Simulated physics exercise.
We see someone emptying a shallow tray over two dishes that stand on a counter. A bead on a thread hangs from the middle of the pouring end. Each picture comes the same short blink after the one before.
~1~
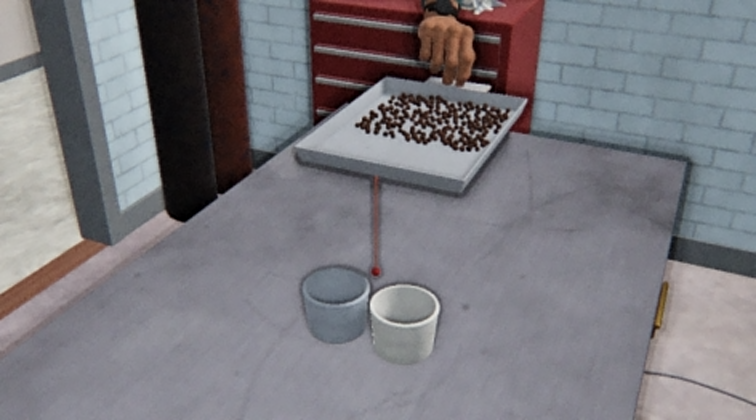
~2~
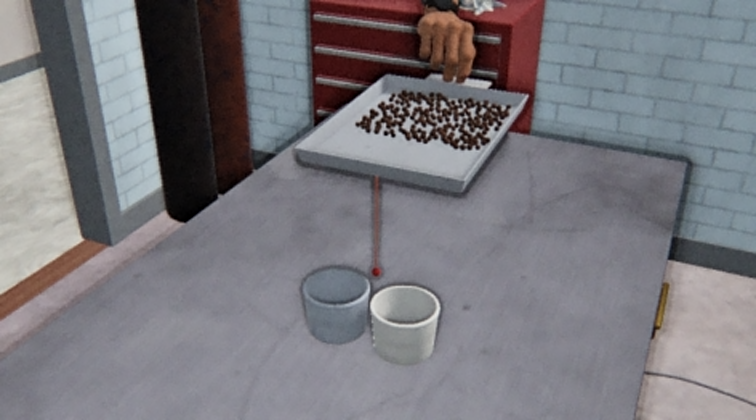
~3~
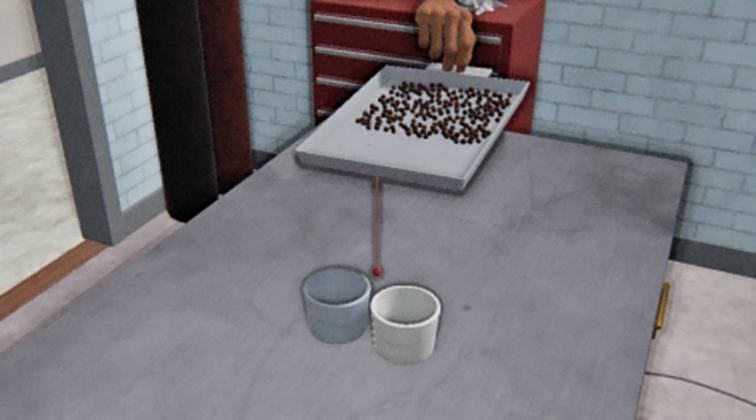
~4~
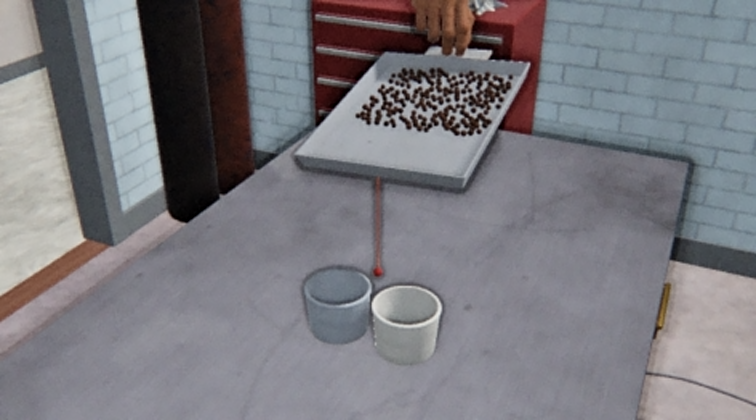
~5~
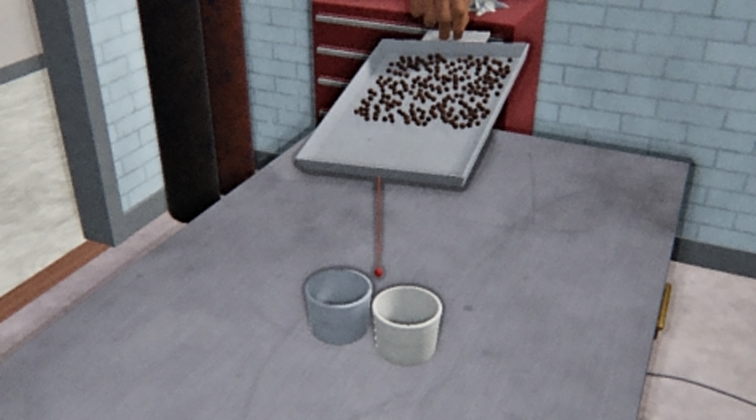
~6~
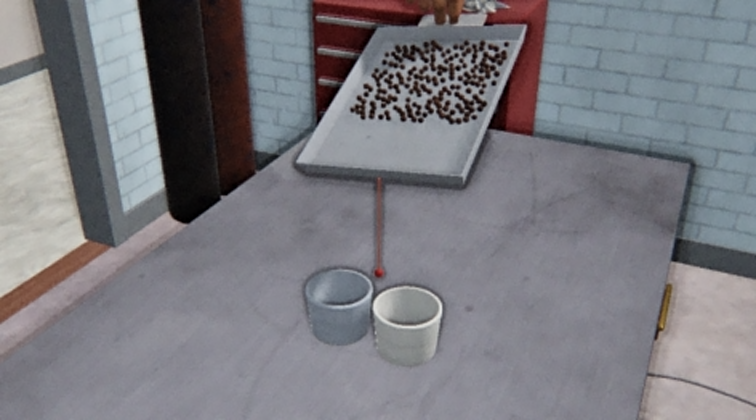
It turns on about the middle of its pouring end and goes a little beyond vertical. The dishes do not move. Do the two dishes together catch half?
They take under half between them.
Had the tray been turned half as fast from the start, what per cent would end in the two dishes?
Roughly 40 in a hundred.
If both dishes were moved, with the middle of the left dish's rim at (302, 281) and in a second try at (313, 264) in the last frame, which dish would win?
The first try: Left. The second: The left-hand dish.
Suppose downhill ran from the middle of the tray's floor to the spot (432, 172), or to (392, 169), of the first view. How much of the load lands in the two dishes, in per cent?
Roughly 10 per cent, and 40 per cent.
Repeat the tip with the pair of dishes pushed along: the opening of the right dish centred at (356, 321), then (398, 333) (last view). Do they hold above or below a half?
At the first place not half, at the second less than half.
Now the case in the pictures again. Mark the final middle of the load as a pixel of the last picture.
At about (285, 322).
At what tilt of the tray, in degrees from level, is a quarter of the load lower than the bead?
At some 75 degrees.
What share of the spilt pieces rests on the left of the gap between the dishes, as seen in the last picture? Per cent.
Some 100 per cent.
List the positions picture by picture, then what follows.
The first picture shows corners of the pouring end (301, 145) and (461, 177), level; middle of the load (439, 120), allspice berries; left dish (322, 320); right dish (391, 340); bead on its thread (376, 272).
The second picture shows corners of the pouring end (301, 146) and (461, 177), level; middle of the load (440, 118).
The third picture shows corners of the pouring end (301, 148) and (461, 176), tipped barely, lowest at the left corner; middle of the load (440, 110).
The fourth picture shows corners of the pouring end (301, 152) and (461, 174), tipped a little, lowest at the left corner; middle of the load (440, 99).
The fifth picture shows corners of the pouring end (301, 156) and (460, 173), tipped clearly, lowest at the left corner; middle of the load (439, 88).
The sixth picture shows corners of the pouring end (302, 159) and (459, 172), tipped clearly, lowest at the left corner; middle of the load (435, 79), roughly a quarter on the move; left dish (325, 322); right dish (394, 342).
Just after the last frame, tray tipped steeply; roughly two thirds on the tray; roughly a third in the air.
A moment on, tray tipped past a quarter turn; just a few on the tray; roughly a quarter in the left dish; roughly two thirds outside both; about a tenth in the air.
Further on, tray tipped past a quarter turn; roughly a quarter in the left dish; the larger part outside both.
When it is over, tray tipped past a quarter turn; not one in the right dish; roughly a quarter in the left dish; the larger part outside both.
